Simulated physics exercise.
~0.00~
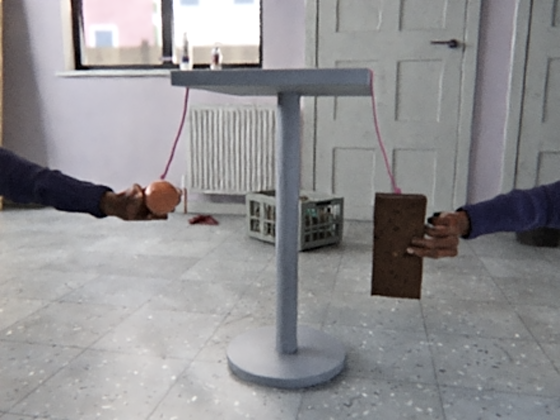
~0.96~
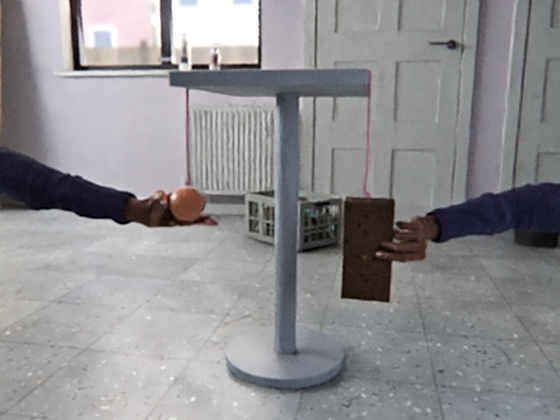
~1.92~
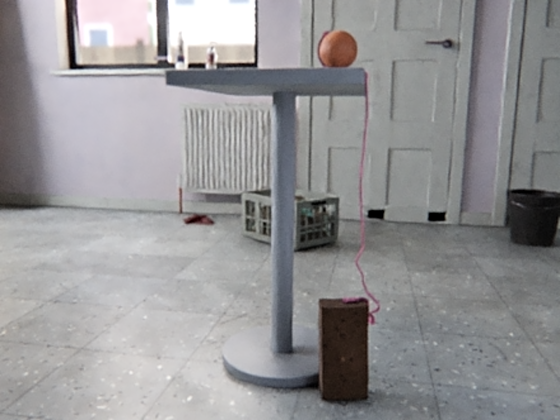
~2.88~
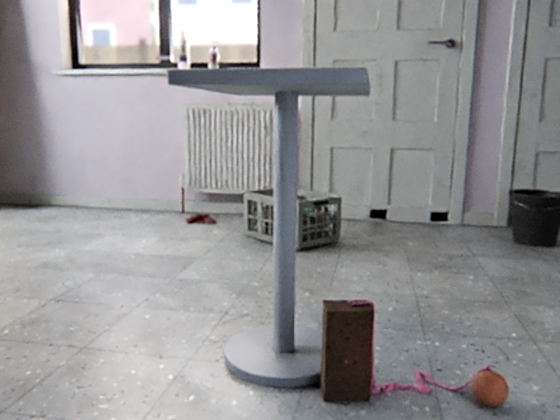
A brick released by a hand drops, pulling an orange over the table onto the floor.
